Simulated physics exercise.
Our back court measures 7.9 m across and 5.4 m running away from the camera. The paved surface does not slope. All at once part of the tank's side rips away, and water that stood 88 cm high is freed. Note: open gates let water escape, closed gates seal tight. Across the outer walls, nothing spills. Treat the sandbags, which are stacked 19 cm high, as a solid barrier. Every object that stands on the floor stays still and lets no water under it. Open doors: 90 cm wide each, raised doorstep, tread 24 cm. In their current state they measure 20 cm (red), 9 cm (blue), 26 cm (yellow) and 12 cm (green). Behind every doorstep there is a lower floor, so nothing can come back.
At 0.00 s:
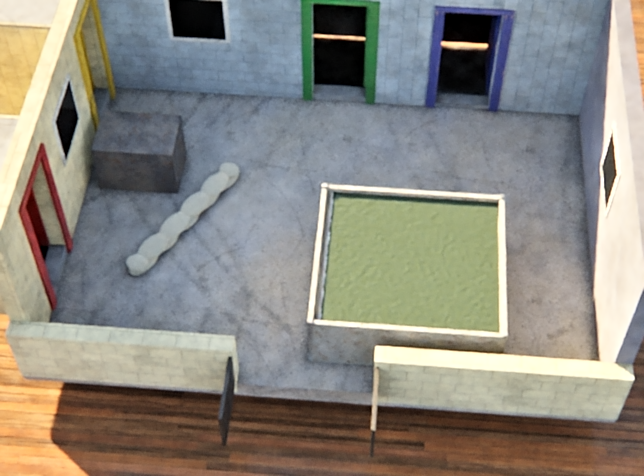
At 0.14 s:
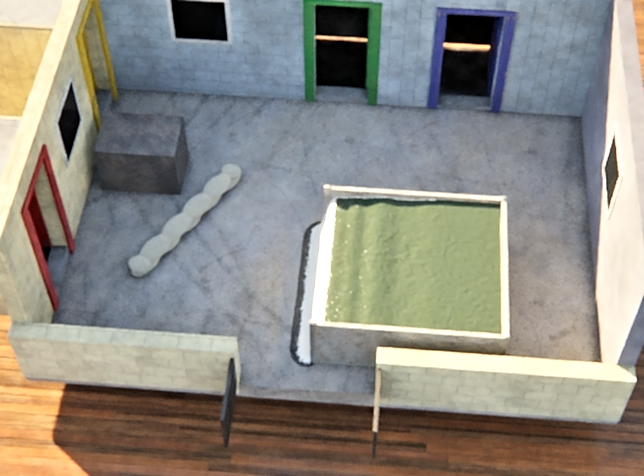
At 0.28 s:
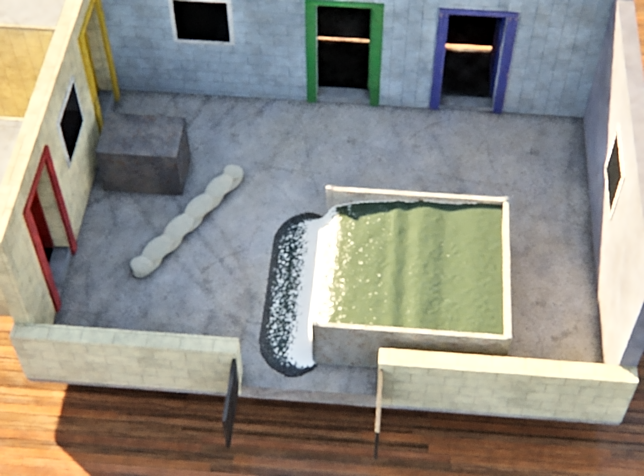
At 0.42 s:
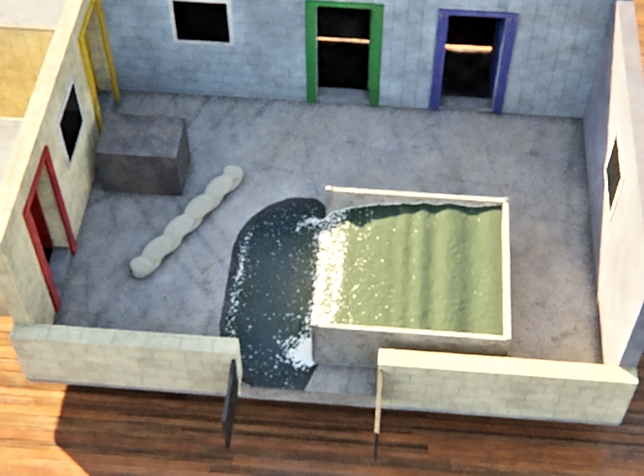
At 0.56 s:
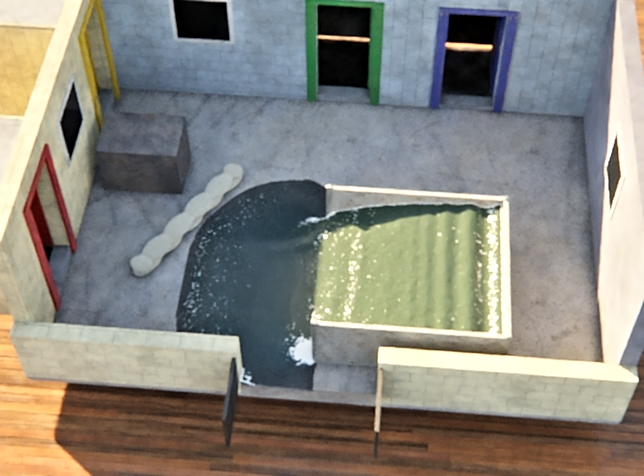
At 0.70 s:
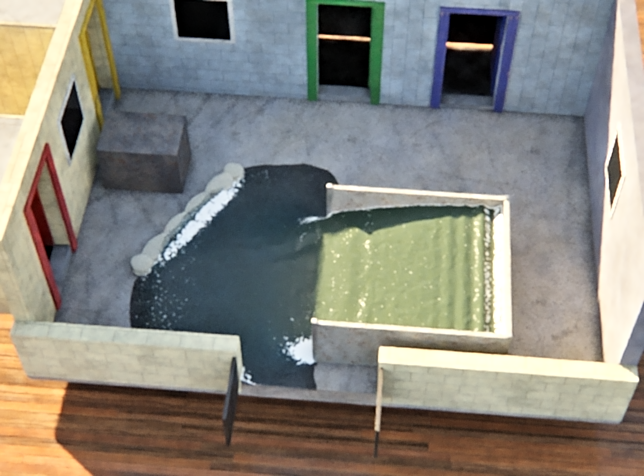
Walled courtyard with green water pouring from the left side of a square tank, spreading dark across grey paving and reaching sandbags.
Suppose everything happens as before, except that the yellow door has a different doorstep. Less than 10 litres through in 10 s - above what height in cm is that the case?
Above about 15 cm.
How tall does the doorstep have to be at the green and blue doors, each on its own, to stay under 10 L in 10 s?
About 13.5 cm at green and 7.5 cm at blue.
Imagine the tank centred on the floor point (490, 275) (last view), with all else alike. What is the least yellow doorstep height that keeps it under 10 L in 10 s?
New minimum height: Approx. 30 cm.
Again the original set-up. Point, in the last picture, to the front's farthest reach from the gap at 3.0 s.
At about (119, 94).
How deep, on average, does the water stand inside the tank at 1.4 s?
Roughly 47 cm on average.
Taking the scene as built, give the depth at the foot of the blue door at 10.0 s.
Roughly 8.5 cm deep.
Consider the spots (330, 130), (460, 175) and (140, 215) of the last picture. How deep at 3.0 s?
Roughly 2, then 0, then 36 cm.
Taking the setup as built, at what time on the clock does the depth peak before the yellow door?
6.0 s.
After 1.4 s water covers 40 % of the floor, deepest (59 cm) near (51, 332); it has not reached the yellow door.
After 3.0 s water covers 50 % of the floor, deepest (47 cm) near (45, 353); 9 cm at the yellow door, 0 litres in over its 26 cm doorstep.
After 10.0 s water covers 95 % of the floor, deepest (21 cm) near (529, 390); 11 cm at the yellow door, 0 litres in over its 26 cm doorstep.
At the yellow door as built, the water arrived by 2.4 s and peaked near 14 cm at 6.2 s.
With a doorstep of 12.5 cm, 19 litres would have come in within the 10 s; with 17 cm, 5 litres. So under 10 litres takes about 15 cm.
